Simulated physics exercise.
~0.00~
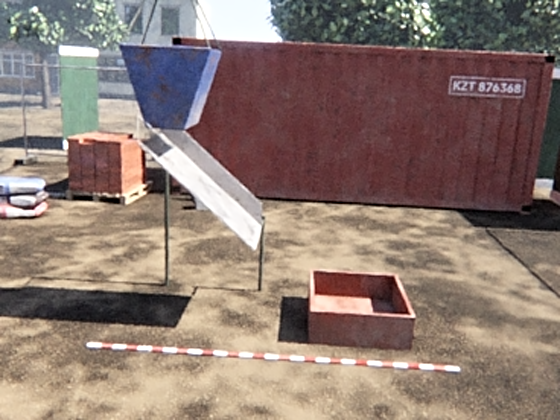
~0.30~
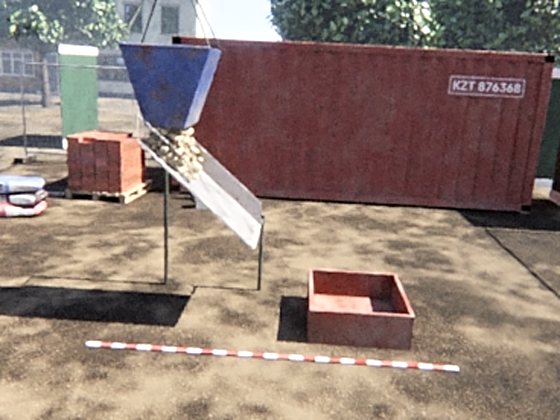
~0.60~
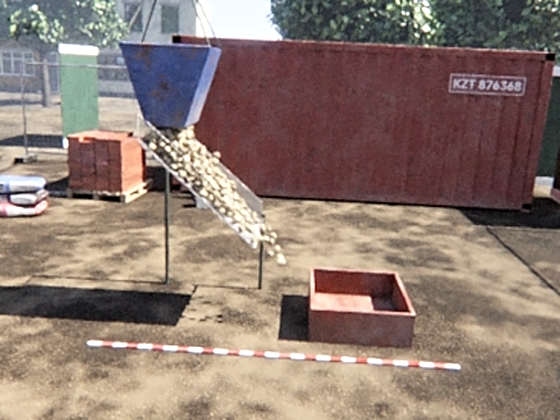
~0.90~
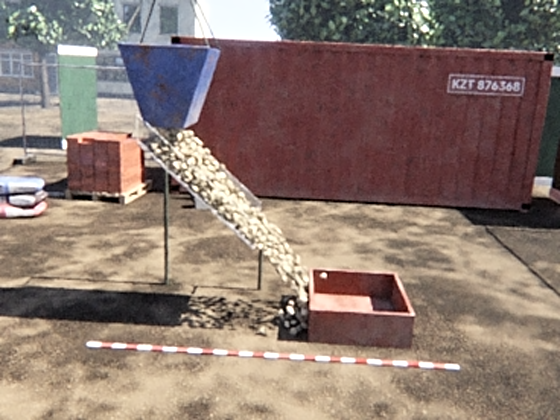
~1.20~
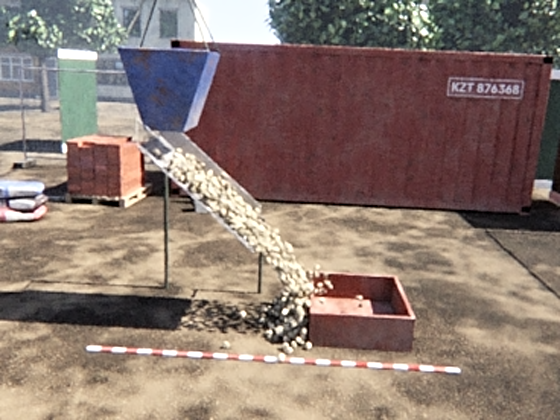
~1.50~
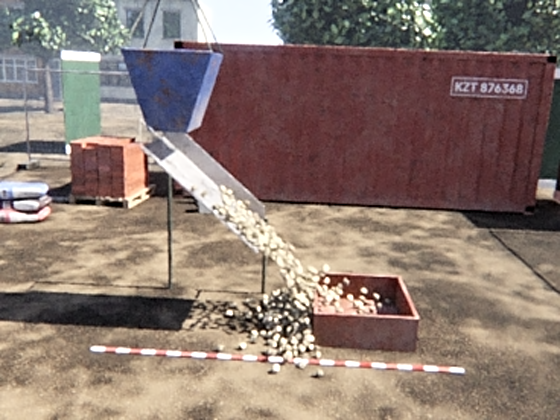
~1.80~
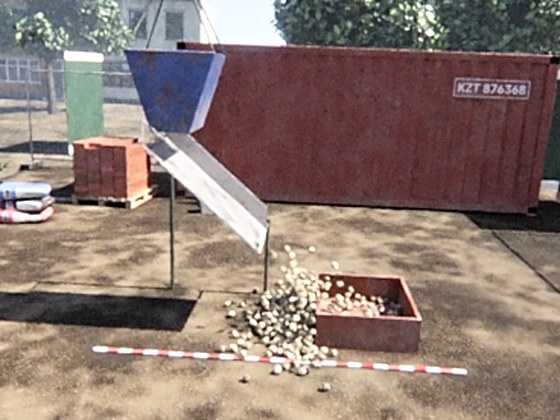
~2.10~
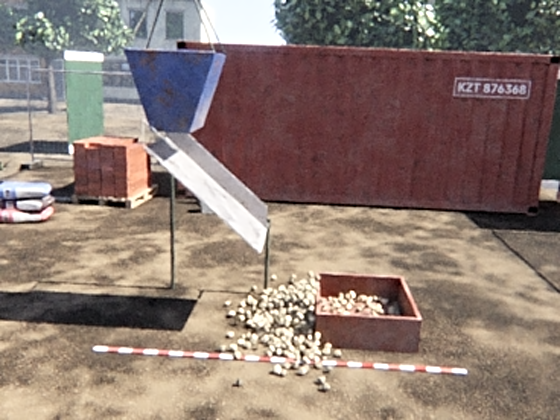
Pale stones slide down a sloping chute and mostly pile up left of the red bin.
